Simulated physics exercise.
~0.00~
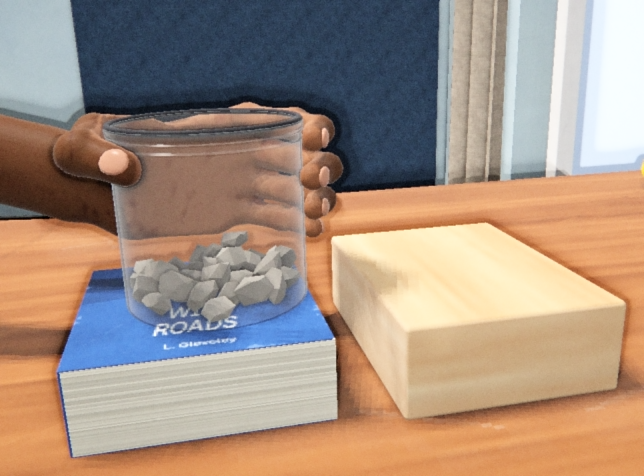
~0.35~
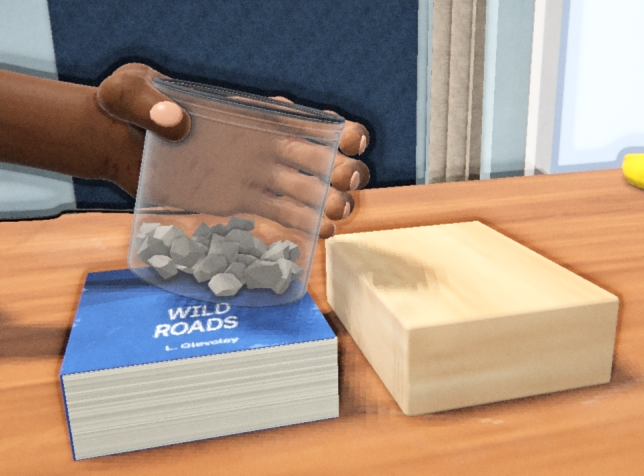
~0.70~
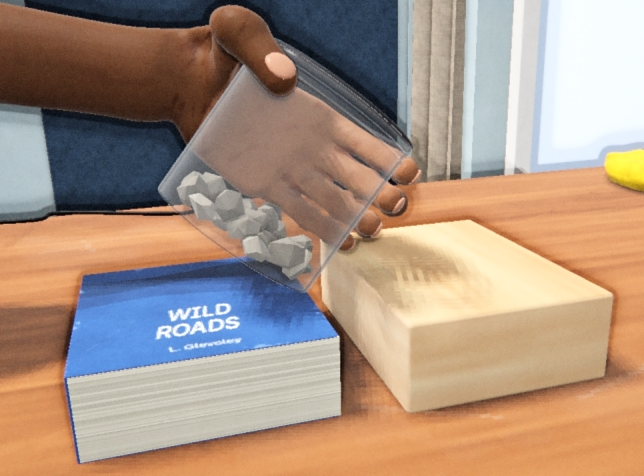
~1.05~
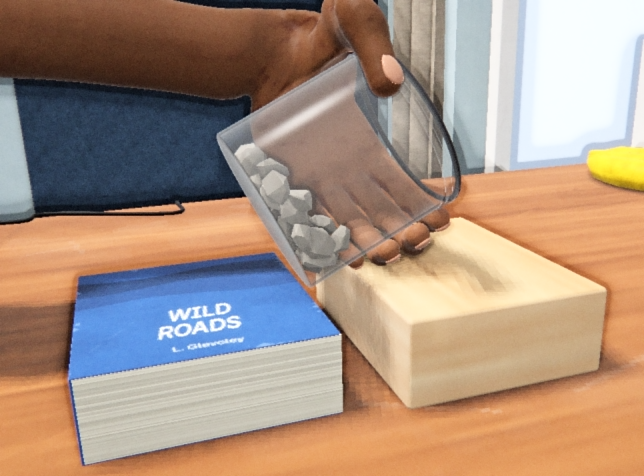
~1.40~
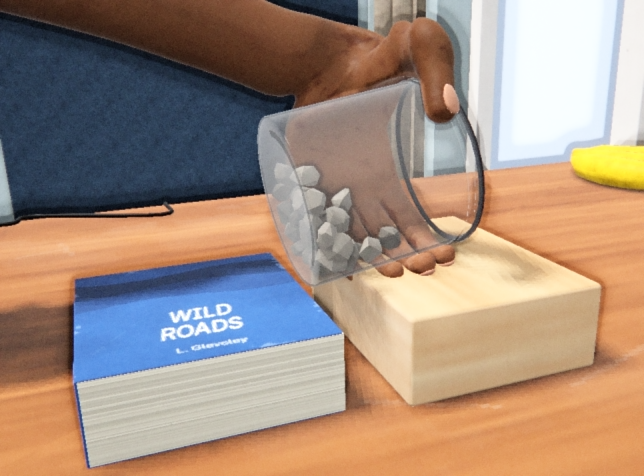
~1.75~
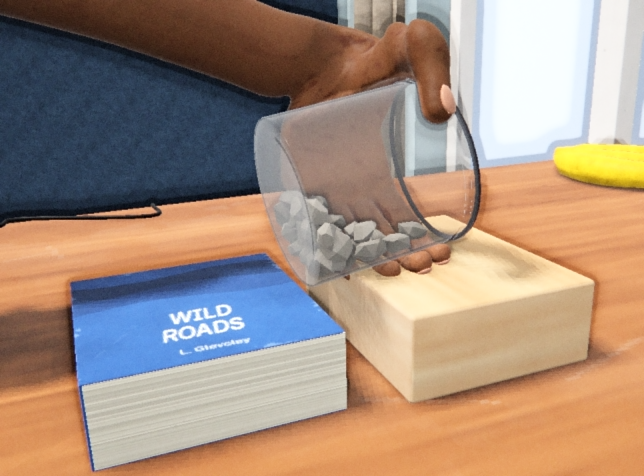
On a wooden table, a hand lifted an open clear jar of grey stones off a blue book and tipped it to the right until it lay nearly sideways against a pale wooden block, with all the stones still inside.
